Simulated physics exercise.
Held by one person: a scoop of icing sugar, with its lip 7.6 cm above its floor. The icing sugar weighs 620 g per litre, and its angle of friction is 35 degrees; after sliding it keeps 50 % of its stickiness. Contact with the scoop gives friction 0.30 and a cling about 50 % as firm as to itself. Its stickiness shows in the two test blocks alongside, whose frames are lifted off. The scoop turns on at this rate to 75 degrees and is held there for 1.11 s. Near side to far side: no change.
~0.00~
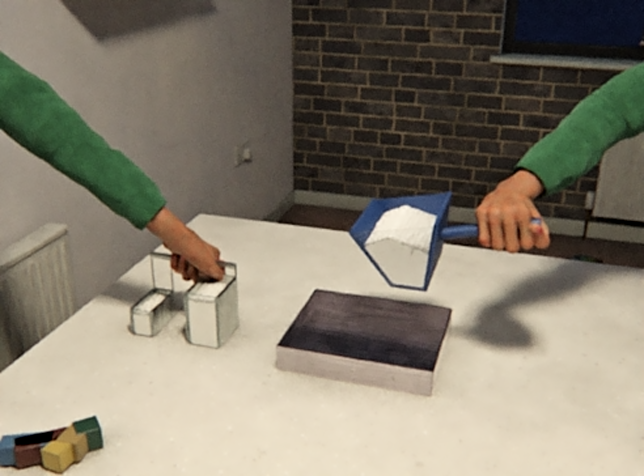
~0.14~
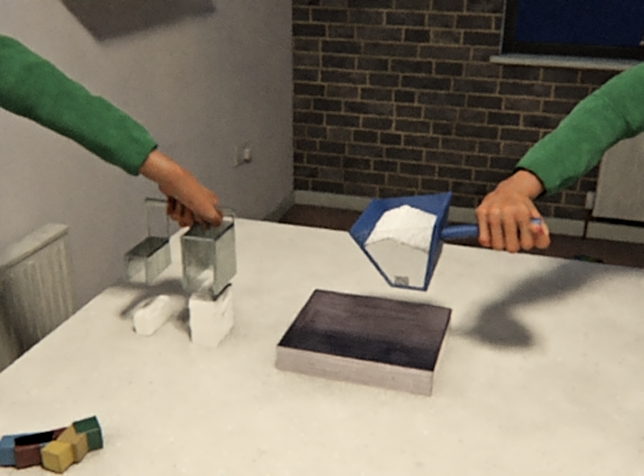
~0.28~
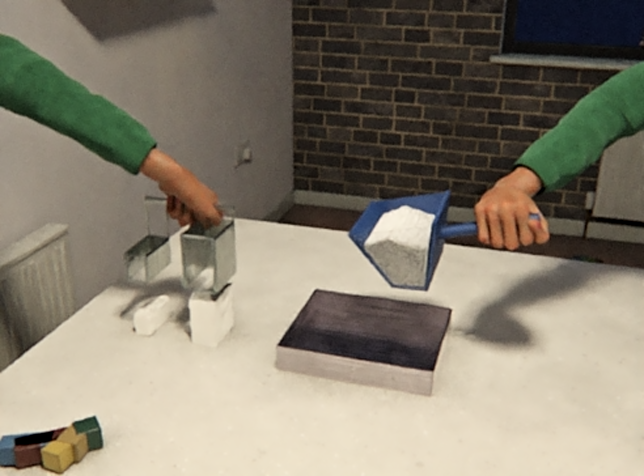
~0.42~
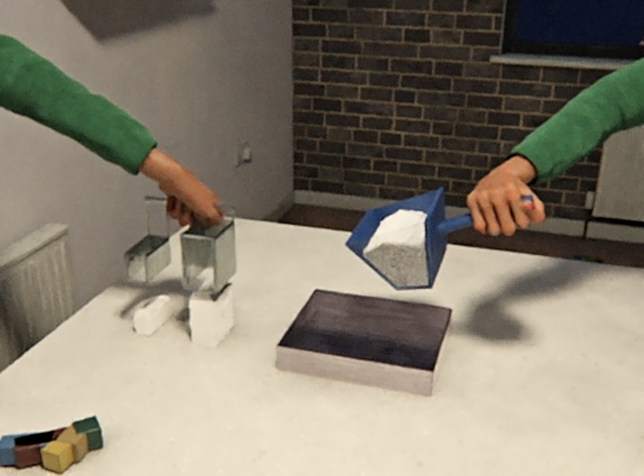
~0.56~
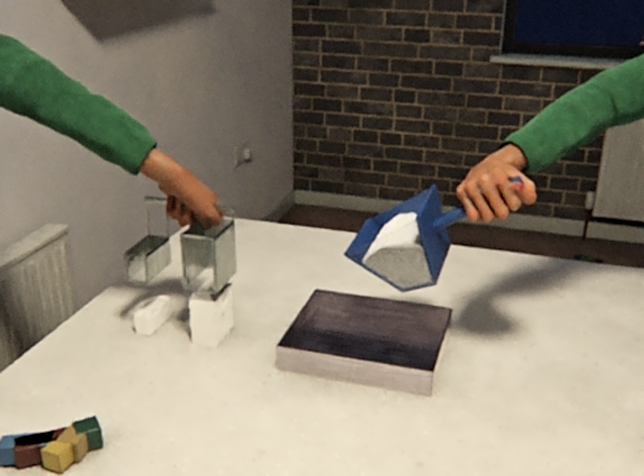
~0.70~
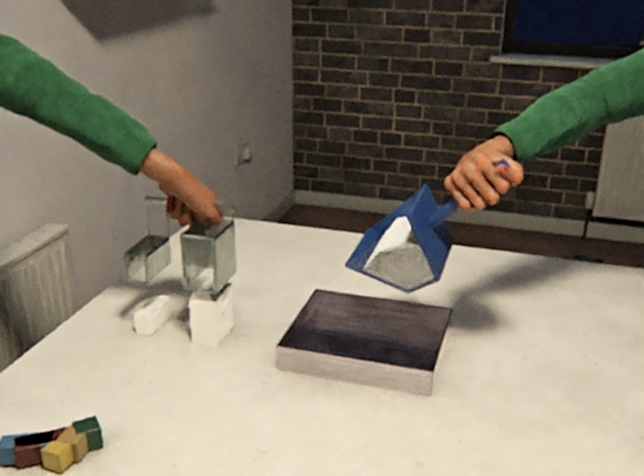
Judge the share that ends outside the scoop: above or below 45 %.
It ends up short of 45 percent.
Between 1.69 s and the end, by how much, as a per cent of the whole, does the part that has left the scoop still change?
About 0 per cent of the whole.
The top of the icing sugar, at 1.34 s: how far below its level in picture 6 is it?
By my estimate, near 0.0 cm.
By 1.00 s, the scoop is at 54 degrees and 0 % has left it.
By 1.34 s, the scoop is at 75 degrees and 0 % has left it.
By 1.69 s, the scoop is at 75 degrees and 0 % has left it.
By 2.03 s, the scoop is at 75 degrees and 0 % has left it.
By 2.14 s, at the end, the scoop is at 75 degrees and 0 % has left it.
